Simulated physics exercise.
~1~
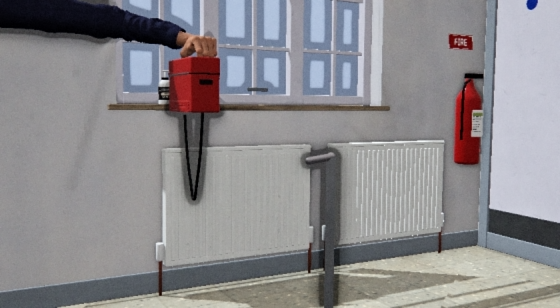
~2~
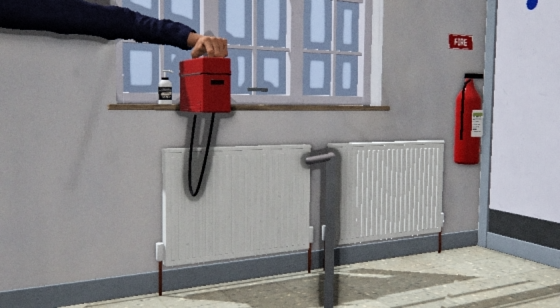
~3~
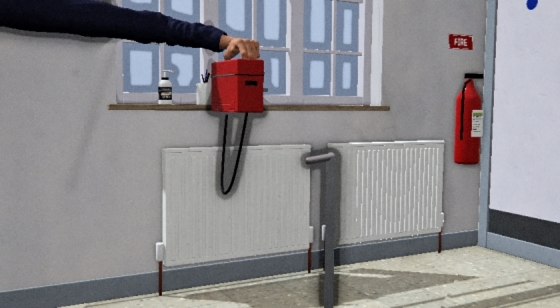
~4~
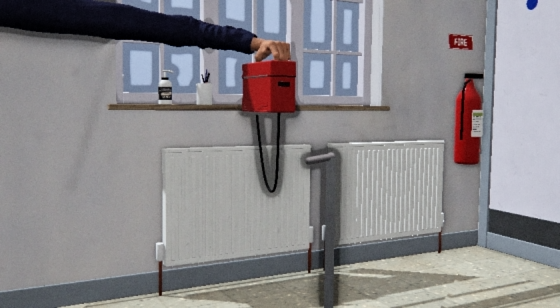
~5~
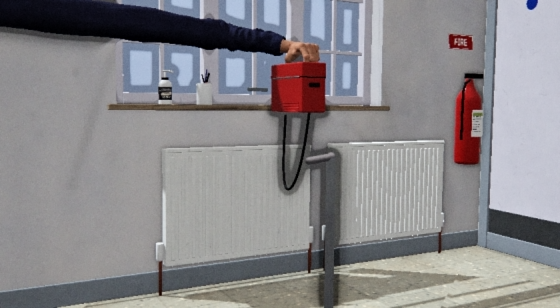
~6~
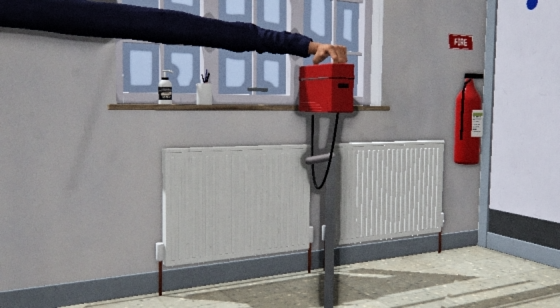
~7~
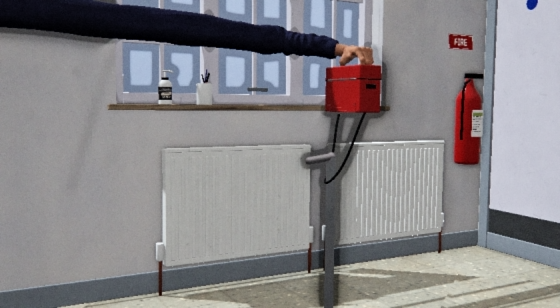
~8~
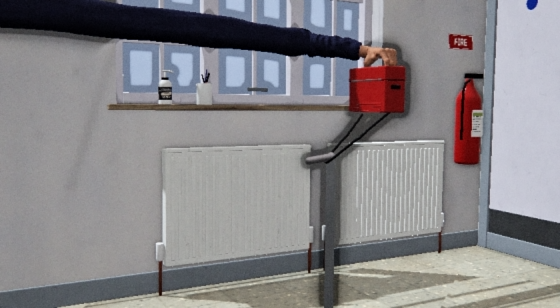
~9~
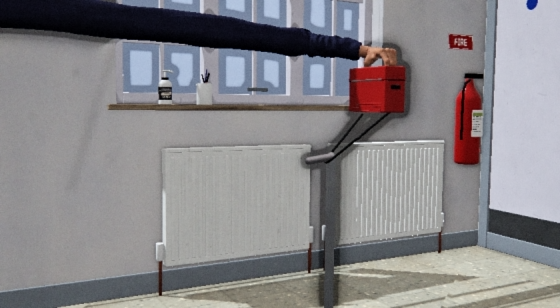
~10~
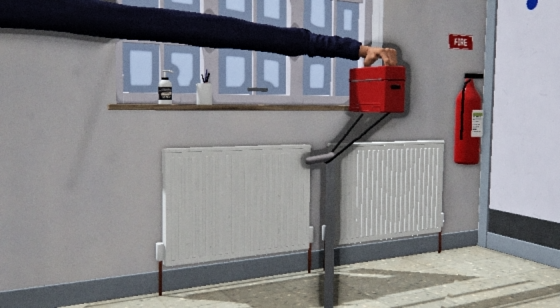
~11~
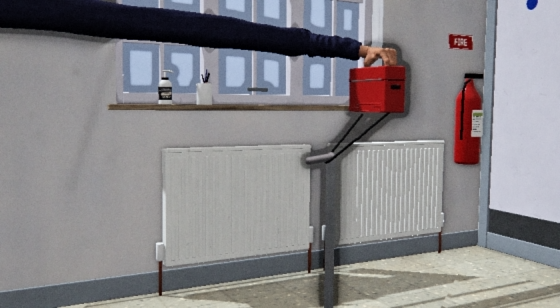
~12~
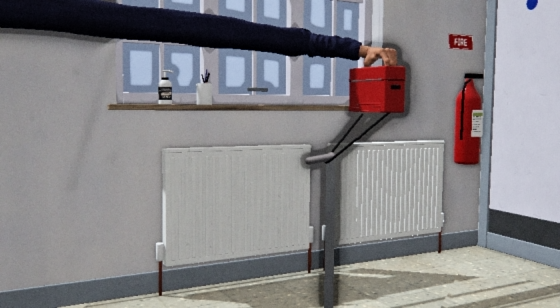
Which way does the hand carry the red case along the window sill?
The hand carries the red case to the right, as the viewer sees it.
